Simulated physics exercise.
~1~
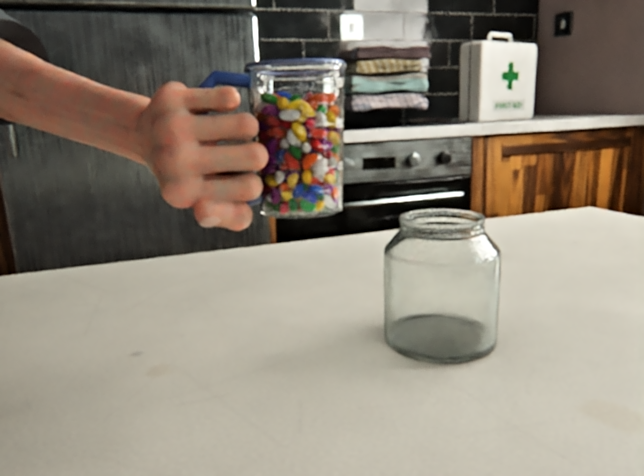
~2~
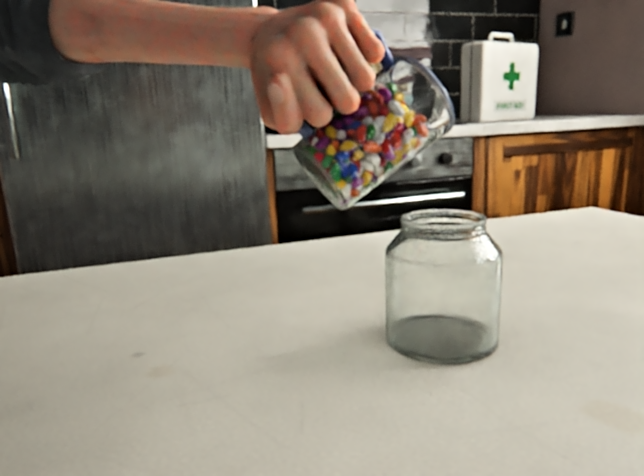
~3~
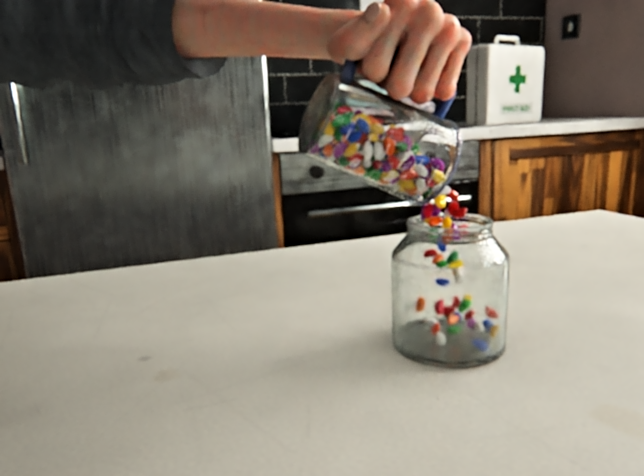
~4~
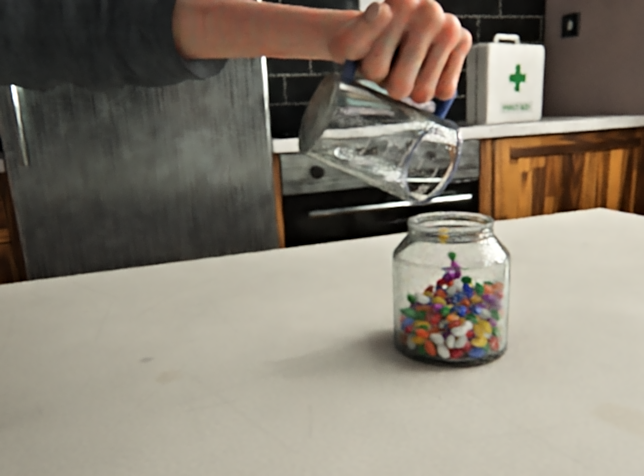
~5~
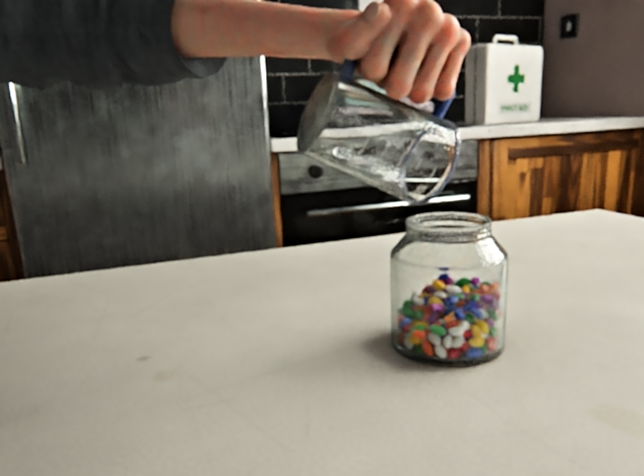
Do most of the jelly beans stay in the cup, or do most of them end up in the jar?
Most of them end up in the jar. The cup is left empty and no beans are seen spilt on the counter.
A hand reaches in from the left, holding a clear cup with a blue handle and full of multicoloured jelly beans, above a pale kitchen counter seen from the front by a slightly swaying camera. An empty glass jar stands on the counter to the right, with a dark oven, wooden cupboards and a white first aid box behind. The hand moves the cup right and tips it over the jar. The beans slide out and tumble through the opening until the cup is empty. They settle in a colourful heap partway up the jar, with none on the counter.
